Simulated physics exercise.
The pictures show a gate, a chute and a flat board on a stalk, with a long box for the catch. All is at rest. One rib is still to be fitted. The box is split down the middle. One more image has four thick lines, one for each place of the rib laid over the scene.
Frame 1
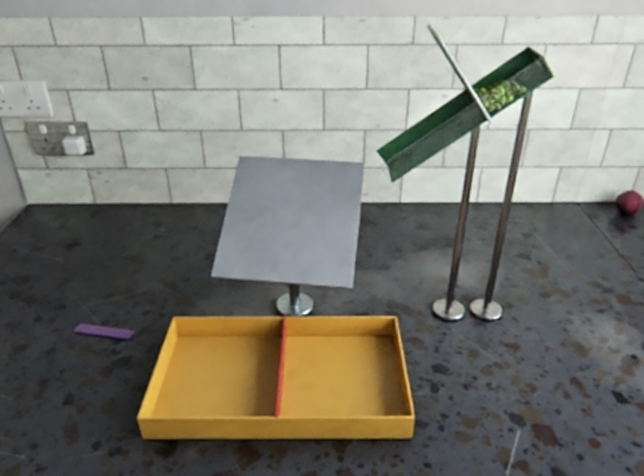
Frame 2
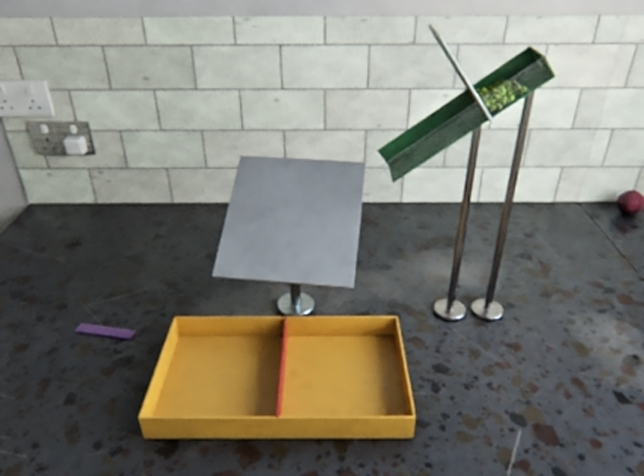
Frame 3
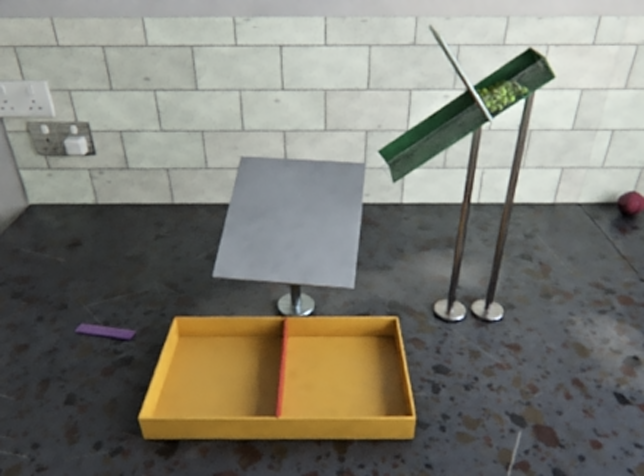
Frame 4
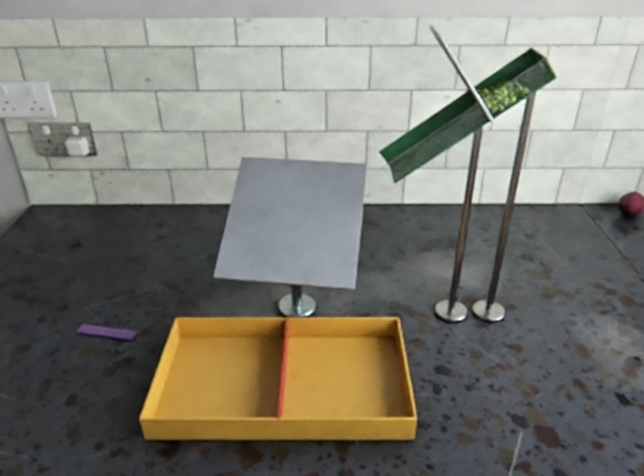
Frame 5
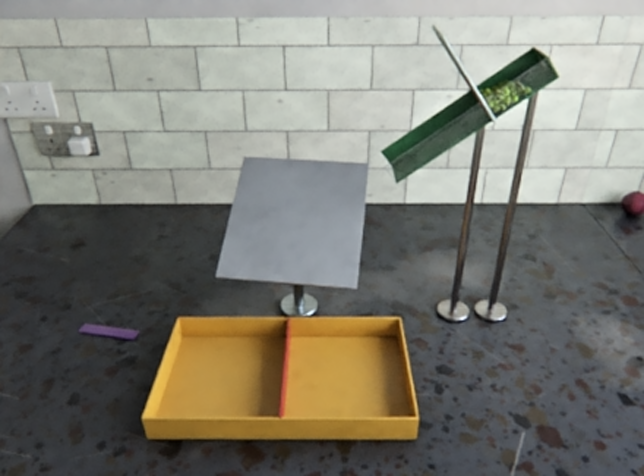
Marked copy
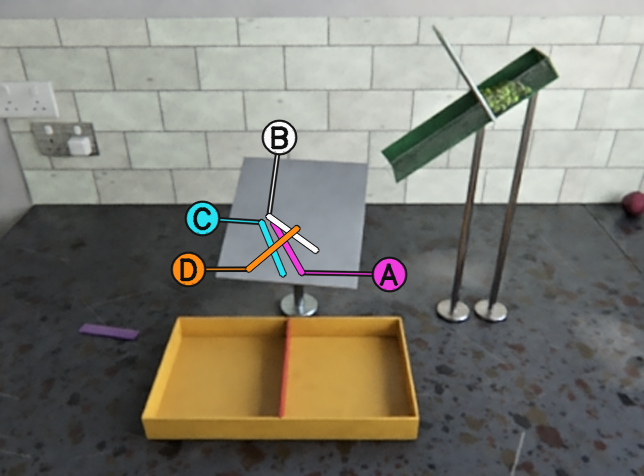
A green chute holding small green peas behind a shut gate stood propped on two metal poles, above a tilted grey board and a divided yellow box, and nothing noticeably moved.
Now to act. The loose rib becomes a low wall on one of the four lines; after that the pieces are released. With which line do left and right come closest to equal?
Best: C.
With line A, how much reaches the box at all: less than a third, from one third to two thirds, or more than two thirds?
More than two thirds.
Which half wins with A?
More lands on the right.
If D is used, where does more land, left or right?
Left.
On the marked copy, line A from (273, 223) to (301, 272); line B from (268, 216) to (315, 250); line C from (261, 222) to (282, 274); line D from (296, 228) to (248, 269).
Choosing A, of what is caught, a small part in the left half, most in the right.
Choosing B, of what is caught, about a quarter in the left half, most in the right.
Choosing C, of what is caught, about a third in the left half, about two thirds in the right.
Choosing D, of what is caught, most in the left half, about a quarter in the right.
